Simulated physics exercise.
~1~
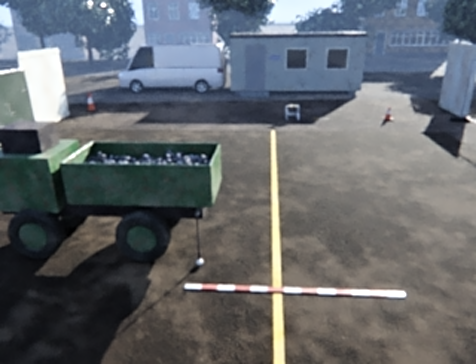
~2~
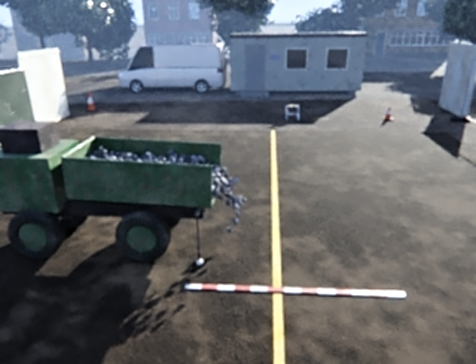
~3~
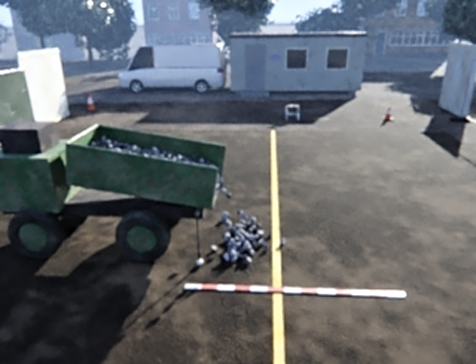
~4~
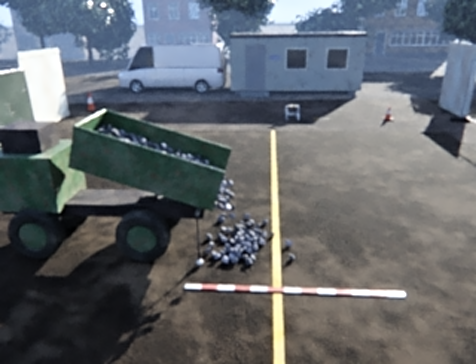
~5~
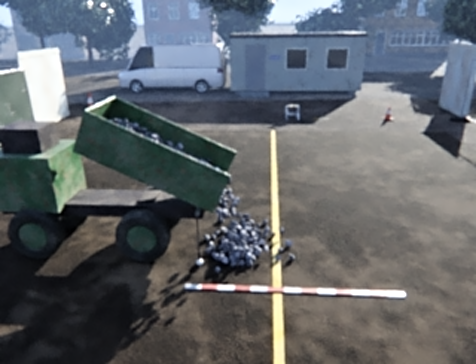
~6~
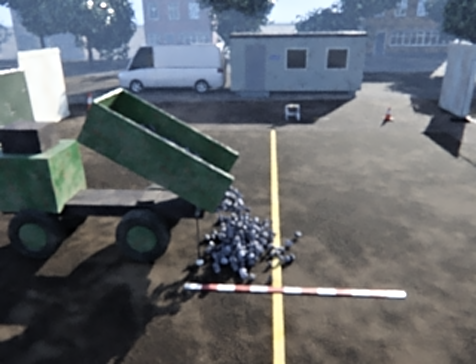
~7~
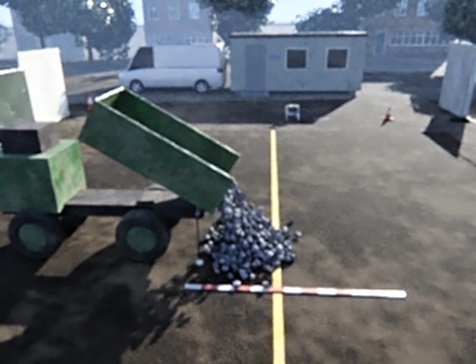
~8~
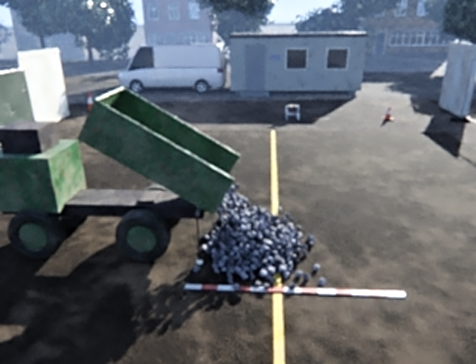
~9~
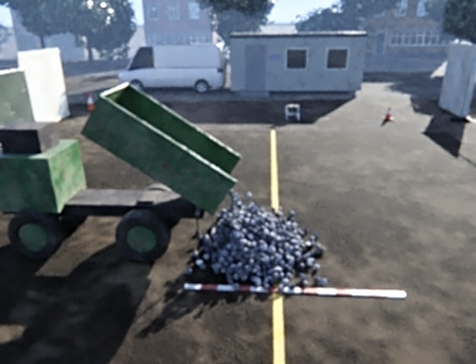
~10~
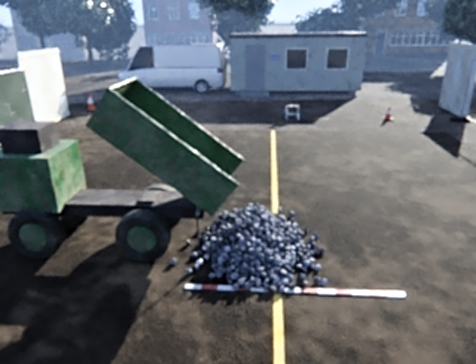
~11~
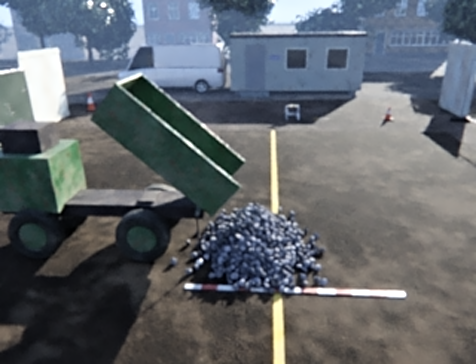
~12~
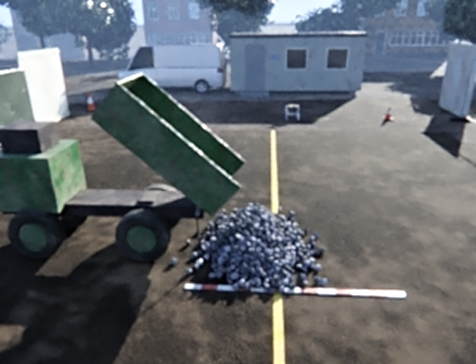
An open yard of dark ground is seen from slightly above, with a white van, a grey cabin and trees behind. On the left stands a green tipper full of grey stones, its rear facing a yellow line, with a red and white staff lying across the line. The body begins to tilt and stones spill off the back, heaping below. It pauses partway while the pile grows and spreads over the line, then tips steeper and empties. Finally the body stays raised, and the heap lies still, mostly left of the line.
